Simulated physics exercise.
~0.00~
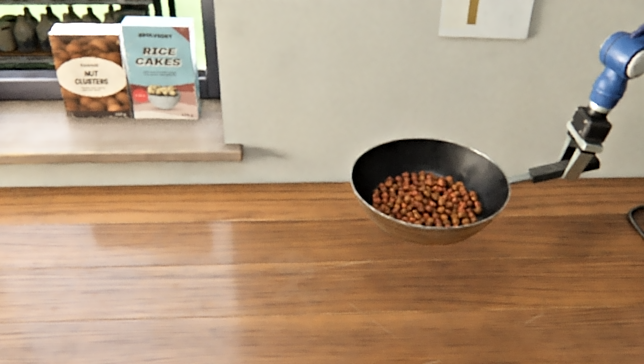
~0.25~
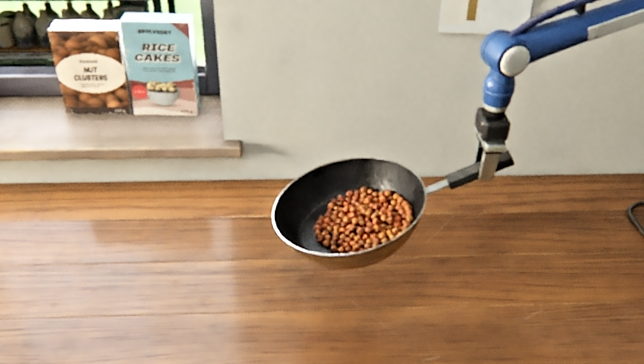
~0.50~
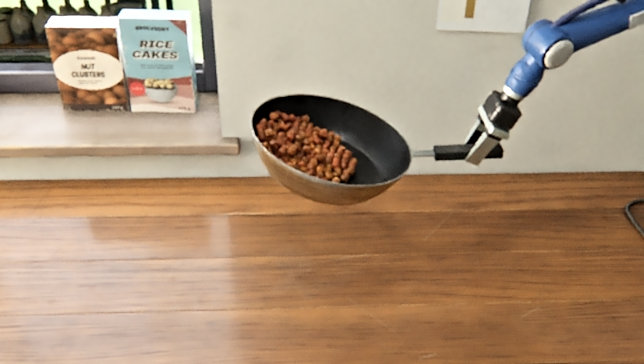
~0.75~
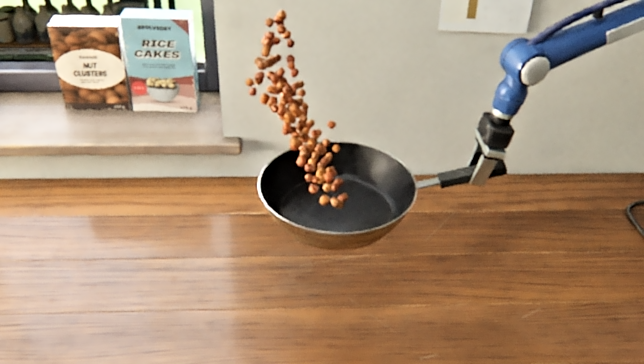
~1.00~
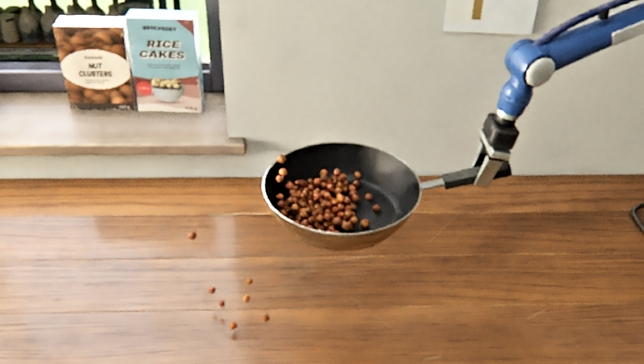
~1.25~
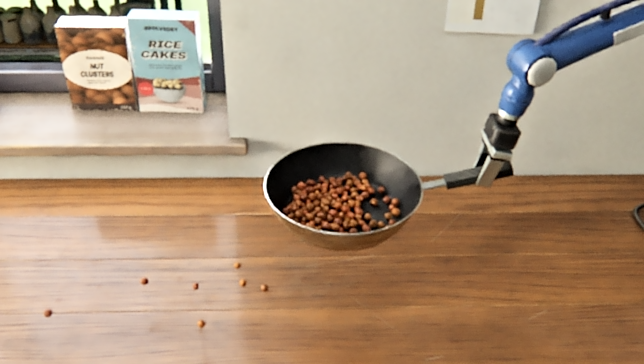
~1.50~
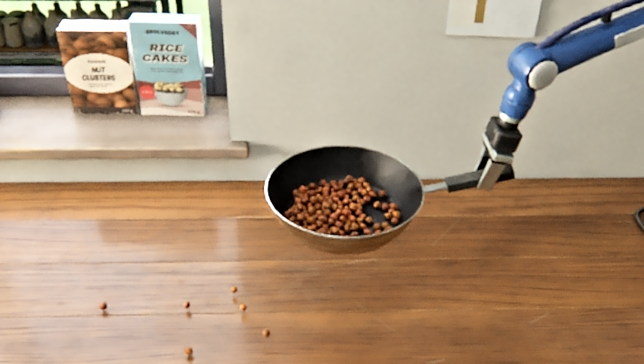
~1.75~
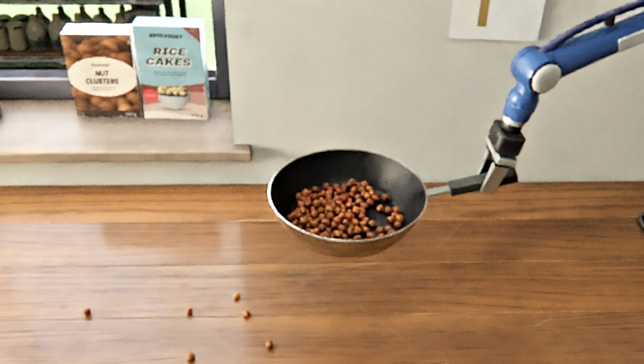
To begin with, a blue robot arm holds a dark frying pan full of hazelnuts above a wooden surface, with two food boxes on a ledge at the left. The arm moves the pan to the left, leaning it, then lifts it with the nuts heaped toward its left side. As the pan comes down and levels, the nuts fly up in a tall, scattered column. Most drop back into the pan, but a few miss it and fall to the left. The pan then stays nearly still, still holding most of the hazelnuts, while a handful lie scattered on the wood.
